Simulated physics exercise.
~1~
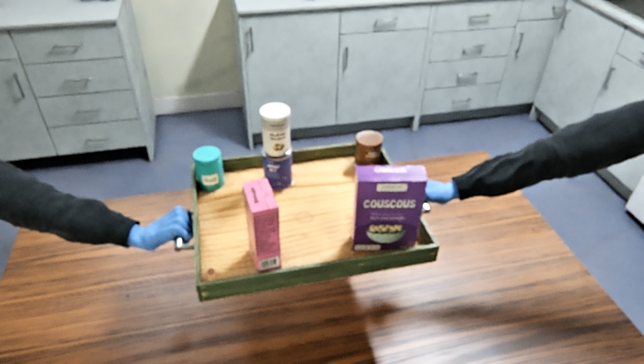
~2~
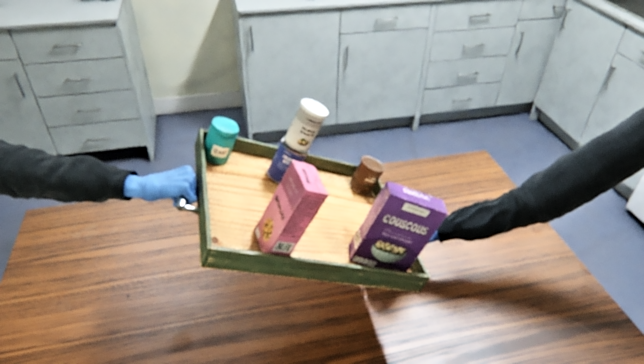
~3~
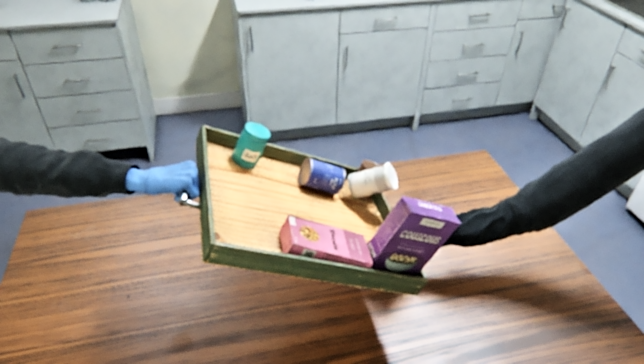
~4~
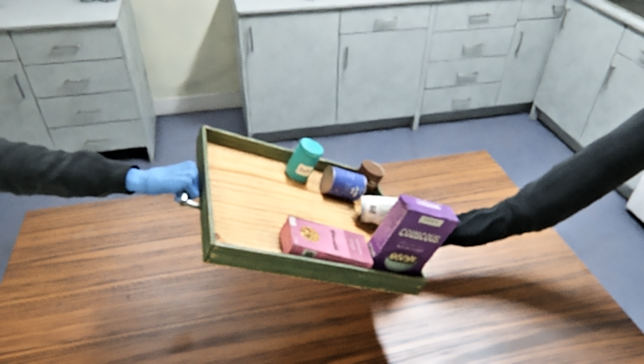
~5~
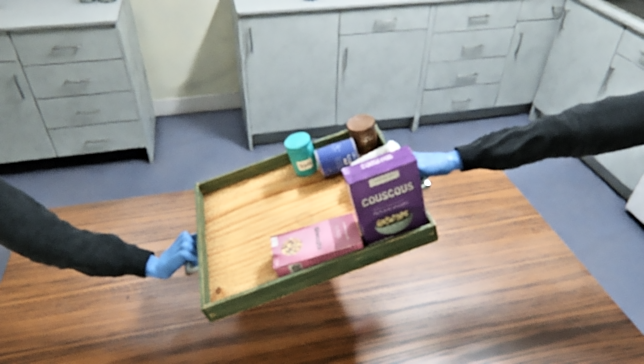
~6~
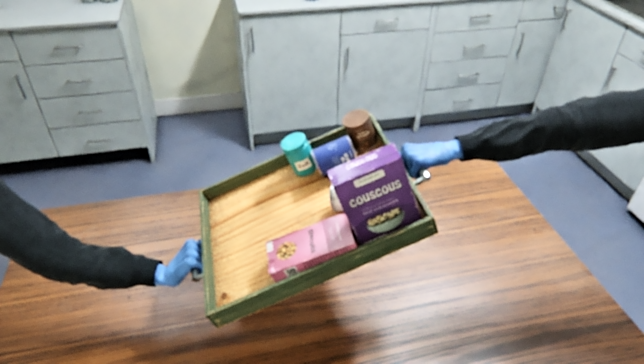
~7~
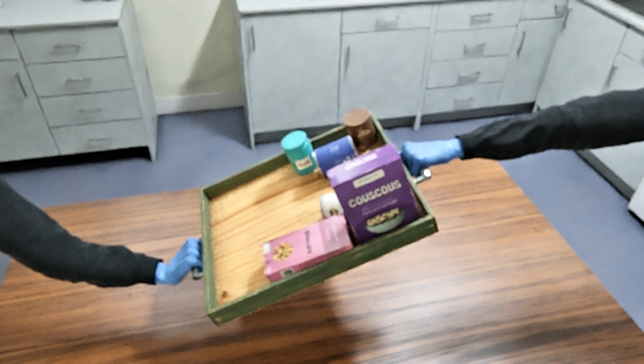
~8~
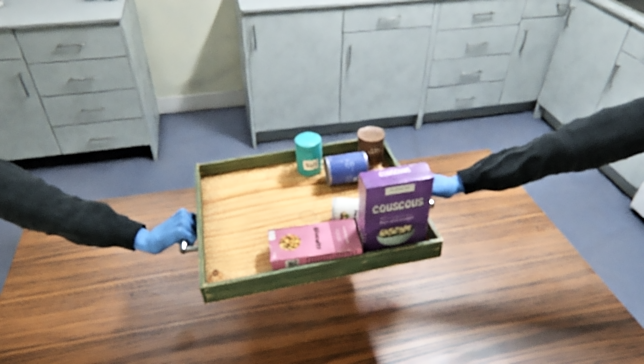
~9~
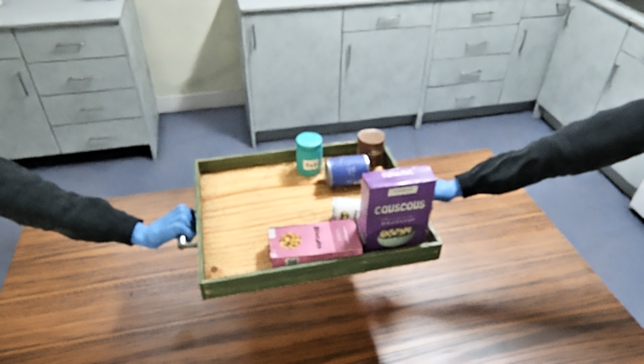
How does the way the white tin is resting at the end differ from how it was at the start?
At the start the white tin was standing upright, but by the end it was lying on its side on the tray, partly hidden behind the purple box.
